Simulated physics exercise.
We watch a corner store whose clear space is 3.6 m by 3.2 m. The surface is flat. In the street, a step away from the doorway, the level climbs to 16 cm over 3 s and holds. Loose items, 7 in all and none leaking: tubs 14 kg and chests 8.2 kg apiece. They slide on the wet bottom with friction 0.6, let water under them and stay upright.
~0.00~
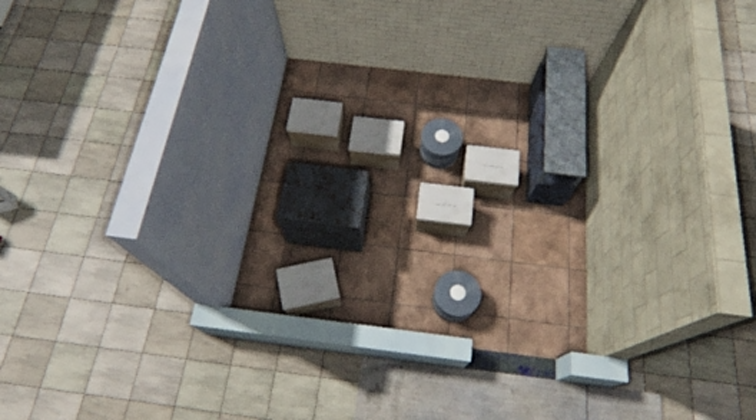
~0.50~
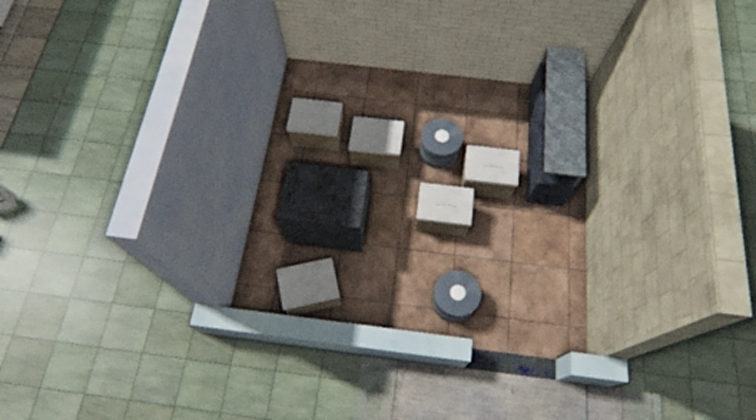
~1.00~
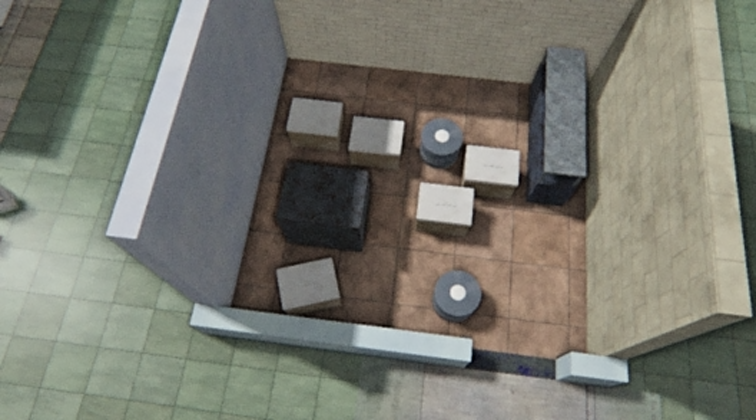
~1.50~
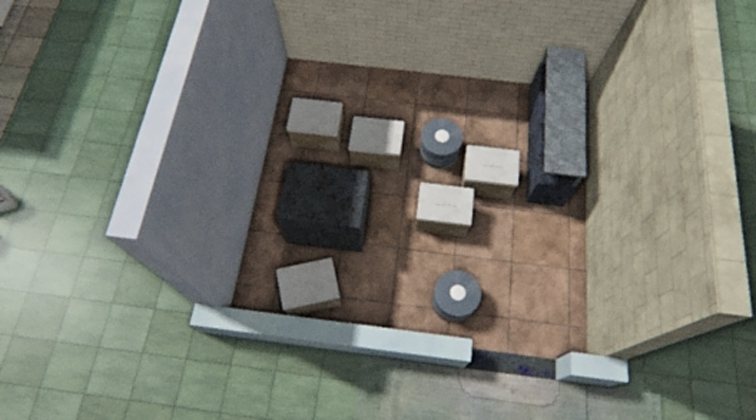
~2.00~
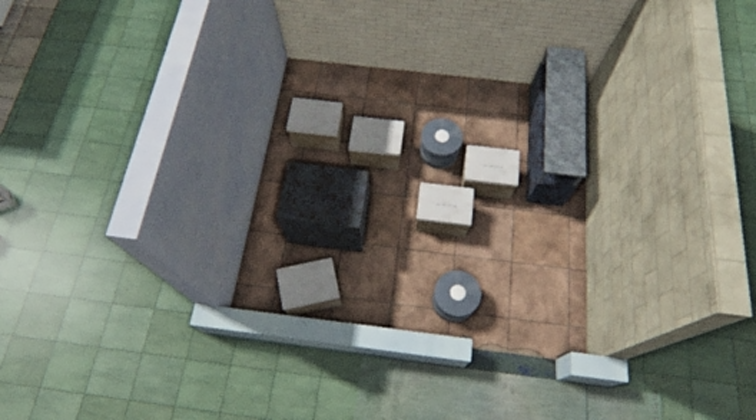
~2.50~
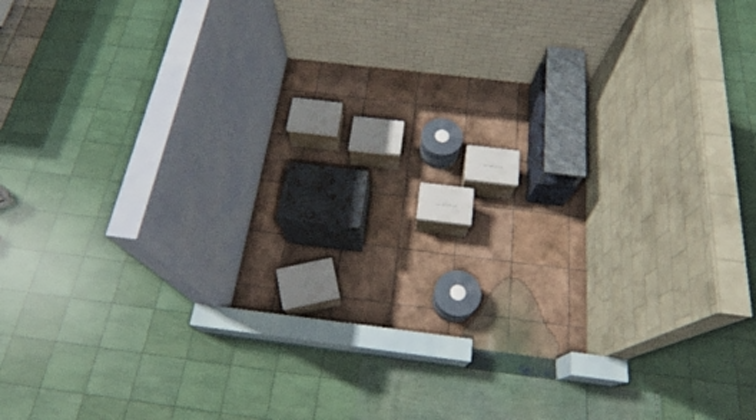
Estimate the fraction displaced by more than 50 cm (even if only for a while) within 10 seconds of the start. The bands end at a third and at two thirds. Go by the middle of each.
It is not even a third.
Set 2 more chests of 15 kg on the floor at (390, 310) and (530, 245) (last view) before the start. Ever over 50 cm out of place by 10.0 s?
In turn: Under, over.
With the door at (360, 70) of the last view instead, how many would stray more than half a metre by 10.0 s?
In that case 3 of them.
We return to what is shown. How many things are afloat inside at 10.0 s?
I count 4.
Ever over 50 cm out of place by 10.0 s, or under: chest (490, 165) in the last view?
Answer: More.
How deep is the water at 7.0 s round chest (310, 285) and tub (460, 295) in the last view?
About 2 and 3 cm.
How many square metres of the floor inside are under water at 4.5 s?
Some 4.0 m2.
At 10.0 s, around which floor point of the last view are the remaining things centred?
Near (371, 190).
After 3.5 s 0 of 7 are over 50 cm from their spots; 0 afloat.
After 4.5 s 0 of 7 are over 50 cm from their spots; 0 afloat.
After 7.0 s 1 of 7 are over 50 cm from their spots; 0 afloat.
After 10.0 s 2 of 7 are over 50 cm from their spots, and 2 have been at some point; 4 afloat.
